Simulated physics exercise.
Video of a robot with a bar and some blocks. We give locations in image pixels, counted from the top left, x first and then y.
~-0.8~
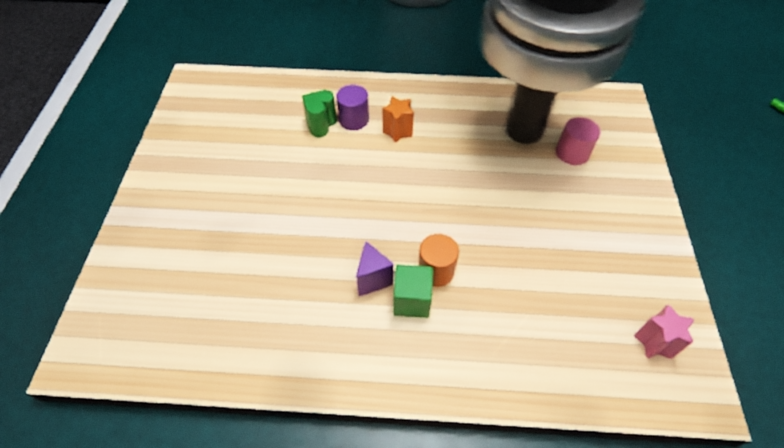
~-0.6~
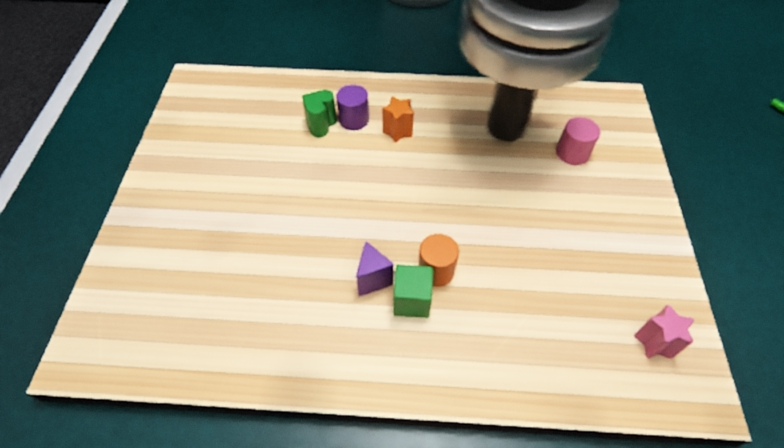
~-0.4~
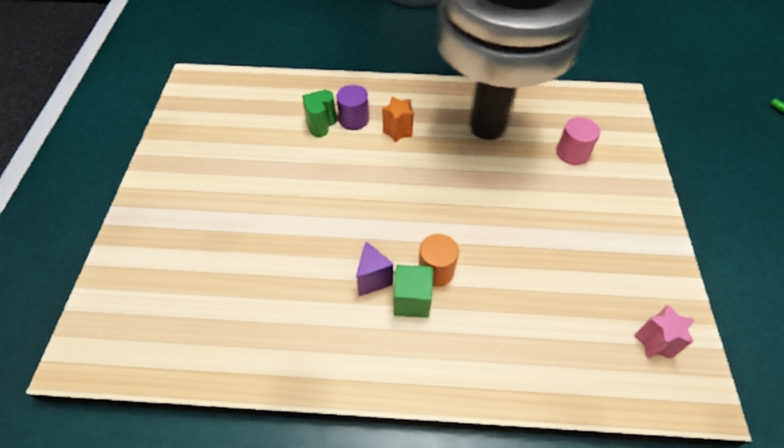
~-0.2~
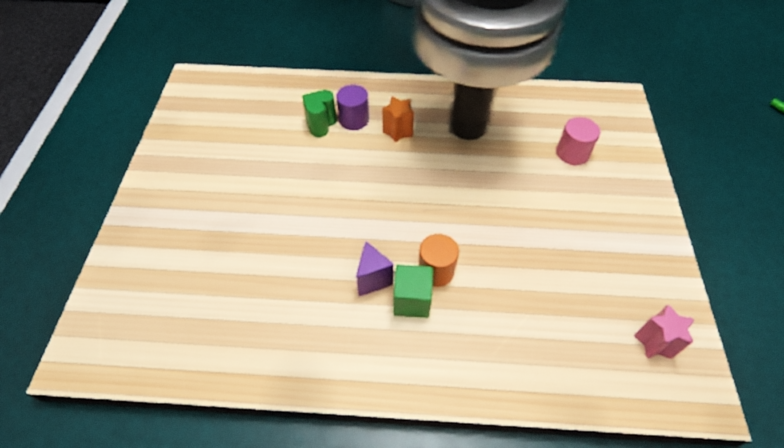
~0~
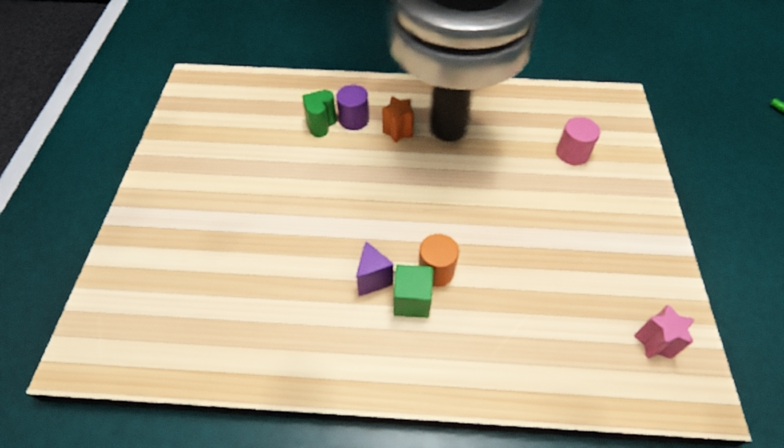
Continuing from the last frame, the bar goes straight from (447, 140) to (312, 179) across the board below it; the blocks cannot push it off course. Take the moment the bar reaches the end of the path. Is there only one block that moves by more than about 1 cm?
Yes, that is how it ends up.
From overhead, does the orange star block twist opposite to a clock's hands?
No, it doesn't check out.
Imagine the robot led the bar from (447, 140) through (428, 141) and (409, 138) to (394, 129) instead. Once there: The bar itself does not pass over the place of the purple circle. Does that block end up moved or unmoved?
From what I can tell, it won't keep its place.
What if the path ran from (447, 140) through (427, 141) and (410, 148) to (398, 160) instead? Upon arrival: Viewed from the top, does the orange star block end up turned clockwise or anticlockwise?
The block spins clockwise.
On the path given first. One third of the way, bar (403, 141); orange star block (386, 106), turned 55° clockwise.
Two thirds of the way, bar (358, 155); orange star block (384, 106), turned 70° clockwise.
At the end, bar (310, 168); purple circle unmoved; orange star block (384, 106), turned 70° clockwise.
